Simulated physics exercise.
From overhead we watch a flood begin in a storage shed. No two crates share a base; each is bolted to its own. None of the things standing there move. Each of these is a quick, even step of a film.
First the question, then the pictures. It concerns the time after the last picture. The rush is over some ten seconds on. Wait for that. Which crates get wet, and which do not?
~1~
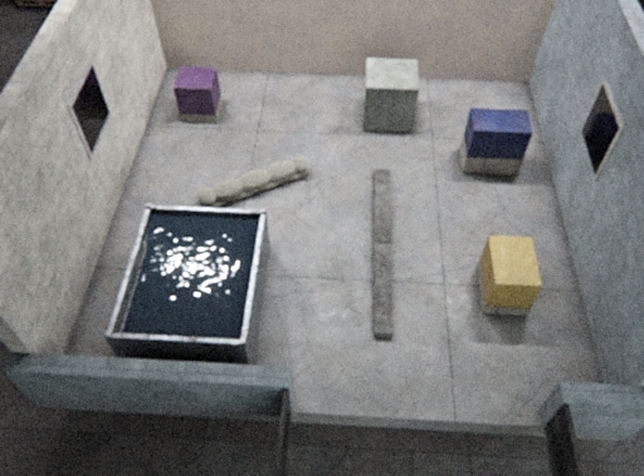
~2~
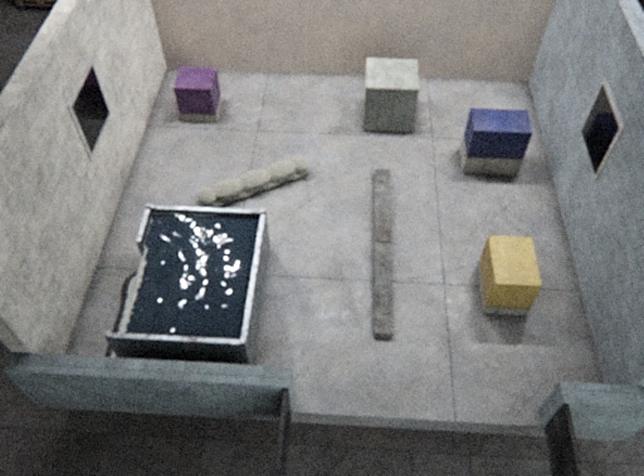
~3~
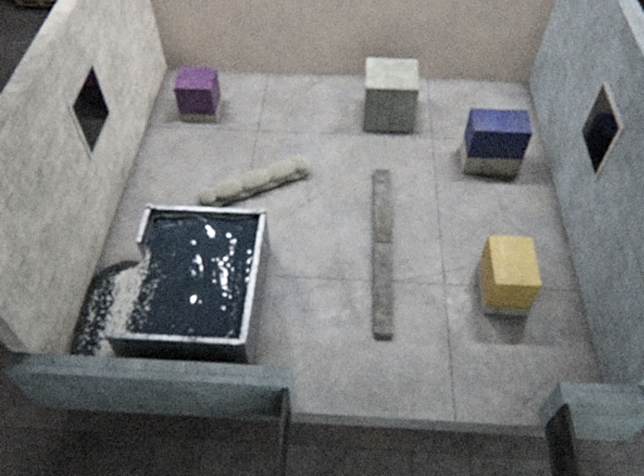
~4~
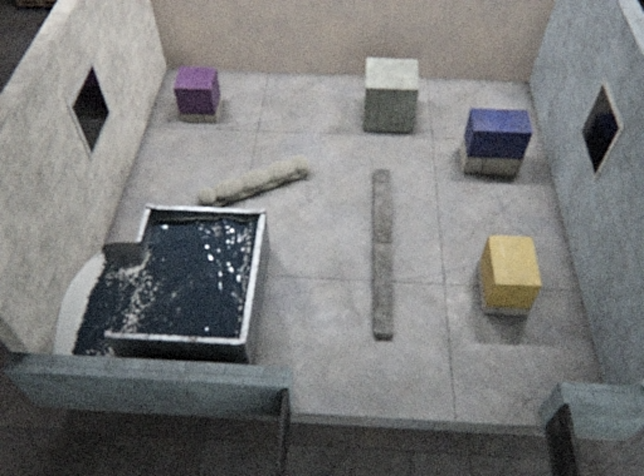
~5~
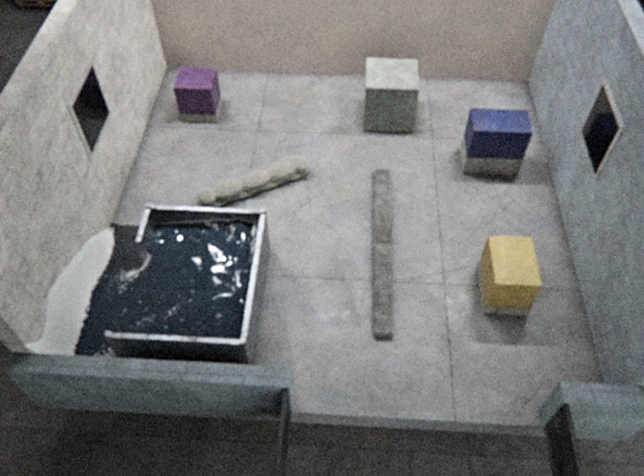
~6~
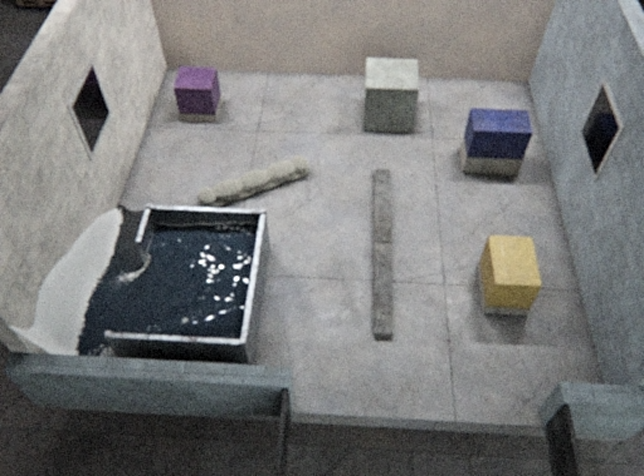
Crate by crate: The blue crate does not, the yellow crate does not, the purple crate does.
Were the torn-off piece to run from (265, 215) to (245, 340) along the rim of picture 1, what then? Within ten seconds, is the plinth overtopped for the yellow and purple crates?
My take: The yellow crate gets flooded, while the purple crate stays clear.
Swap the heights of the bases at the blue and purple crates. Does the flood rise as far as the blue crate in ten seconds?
The blue one is not reached.
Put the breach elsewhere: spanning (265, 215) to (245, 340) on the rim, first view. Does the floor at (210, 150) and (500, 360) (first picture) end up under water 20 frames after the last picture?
Waterless, submerged.
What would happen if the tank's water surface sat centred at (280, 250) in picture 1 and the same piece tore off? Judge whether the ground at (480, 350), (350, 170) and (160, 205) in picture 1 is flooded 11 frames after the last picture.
Results in order - left untouched, left untouched, swamped.
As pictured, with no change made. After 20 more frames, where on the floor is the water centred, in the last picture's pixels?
Point: (206, 235).
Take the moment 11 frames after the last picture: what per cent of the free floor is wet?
My guess is around 35 in a hundred.
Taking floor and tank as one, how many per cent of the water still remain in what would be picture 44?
That comes to around 98 in a hundred.
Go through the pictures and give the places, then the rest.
Still water in the open tank at (193, 272), in the first picture.
Water pours out at (138, 308) and has run to a hidden place, in the second picture.
The front is at (112, 270), out from the gap at (139, 310), in the third picture.
Water pours out at (140, 312) and has run to (103, 249), in the fourth picture.
Water pours out at (140, 312) and has run to (111, 227), in the fifth picture.
The front is at (117, 209), out from the gap at (140, 312), in the sixth picture.
A moment on, water covers 15 % of the floor; the blue crate not reached, the yellow crate not reached, the purple crate not reached.
Next, water covers 35 % of the floor; the blue crate not reached, the yellow crate not reached, the purple crate water round its plinth.
Then, water covers 45 % of the floor; the blue crate not reached, the yellow crate water round its plinth, the purple crate water round its plinth.
Later, water covers 70 % of the floor; the blue crate water round its plinth, the yellow crate water round its plinth, the purple crate water round its plinth.
In the end, water covers 90 % of the floor; the blue crate stayed above the water, the yellow crate stayed above the water, the purple crate was topped.
